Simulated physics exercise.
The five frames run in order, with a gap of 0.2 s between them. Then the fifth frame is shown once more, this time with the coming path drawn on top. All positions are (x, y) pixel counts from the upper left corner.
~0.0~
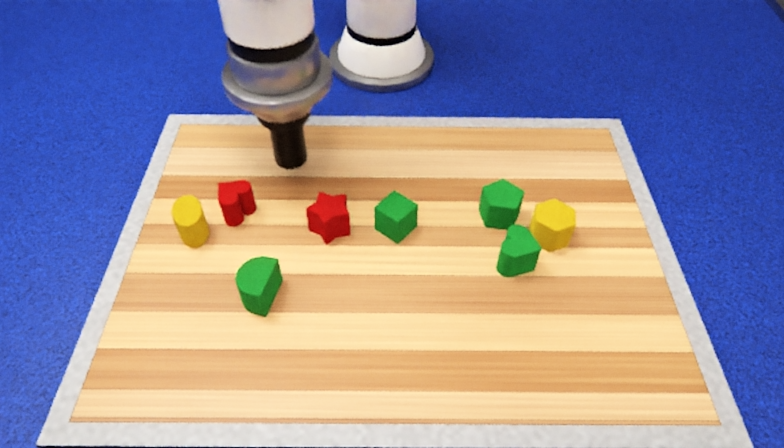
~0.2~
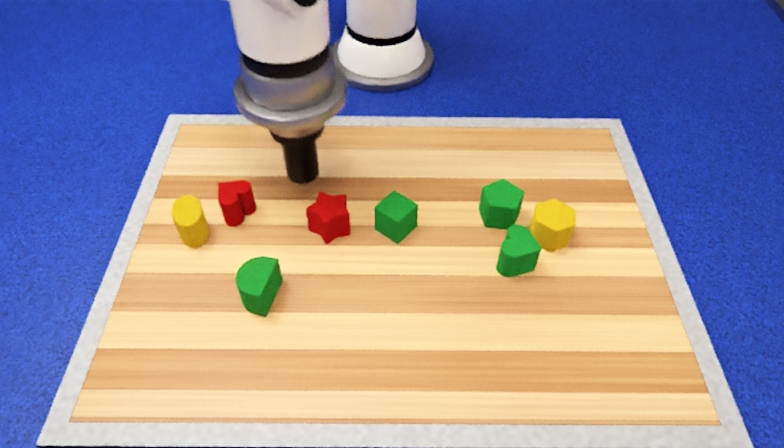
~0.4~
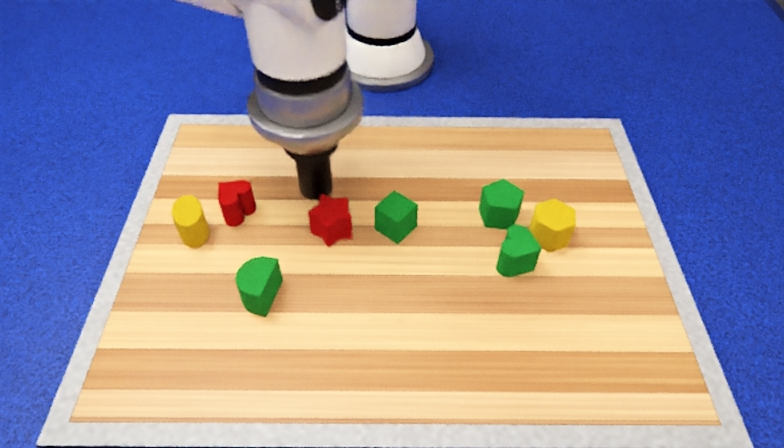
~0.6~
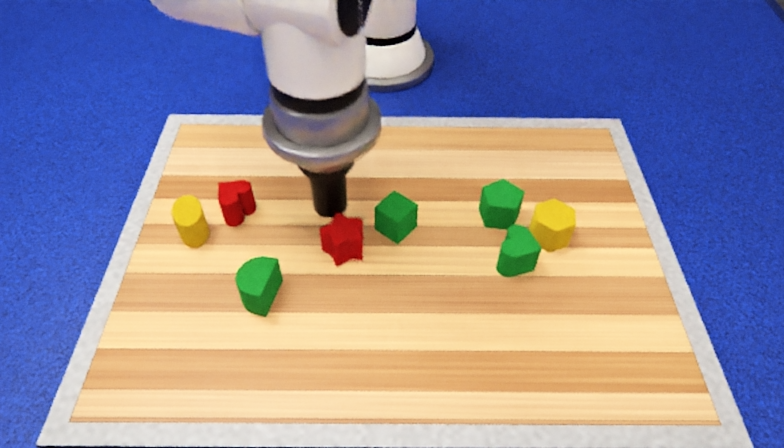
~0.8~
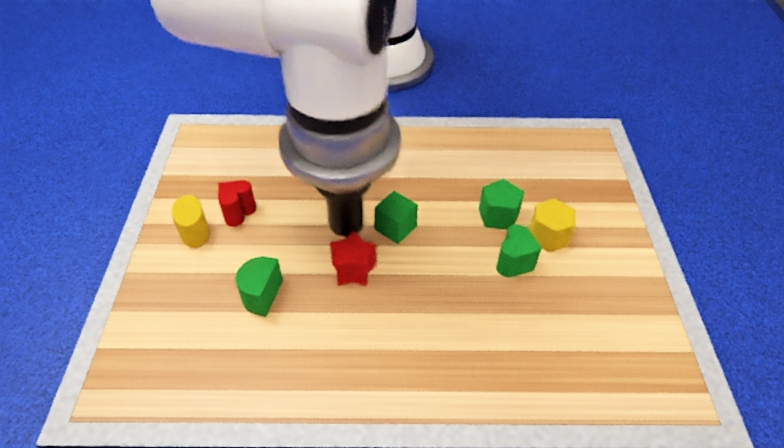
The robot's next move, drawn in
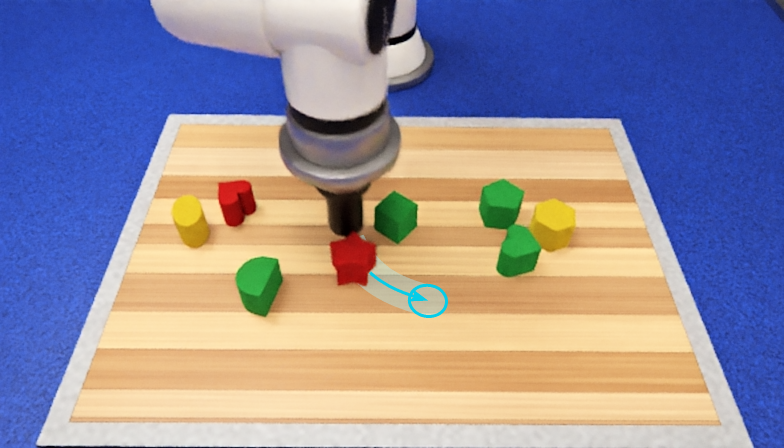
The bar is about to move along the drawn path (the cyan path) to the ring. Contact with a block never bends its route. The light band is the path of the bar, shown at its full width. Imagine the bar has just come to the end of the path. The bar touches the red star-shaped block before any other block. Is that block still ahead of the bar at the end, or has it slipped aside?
The bar passes it.
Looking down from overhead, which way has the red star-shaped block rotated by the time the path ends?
Short answer: Clockwise.
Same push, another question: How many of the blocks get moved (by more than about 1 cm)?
1.
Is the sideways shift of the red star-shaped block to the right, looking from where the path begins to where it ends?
Yes, I think so.
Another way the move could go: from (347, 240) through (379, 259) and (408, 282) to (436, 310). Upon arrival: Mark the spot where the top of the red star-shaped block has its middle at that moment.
At (370, 269).
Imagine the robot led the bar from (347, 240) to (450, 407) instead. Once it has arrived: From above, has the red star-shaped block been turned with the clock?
I'd say yes.
The drawn path runs from (347, 240) by way of (364, 266) and (392, 287) to (428, 301).
What follows on the original path. One third of the way, bar at (363, 250); red star-shaped block at (366, 273), turned 30° clockwise.
Two thirds of the way, bar at (393, 272); red star-shaped block at (377, 294), turned 60° clockwise.
At the end, bar at (430, 285); red star-shaped block at (381, 295), turned 75° clockwise; green four-sided block not moved.
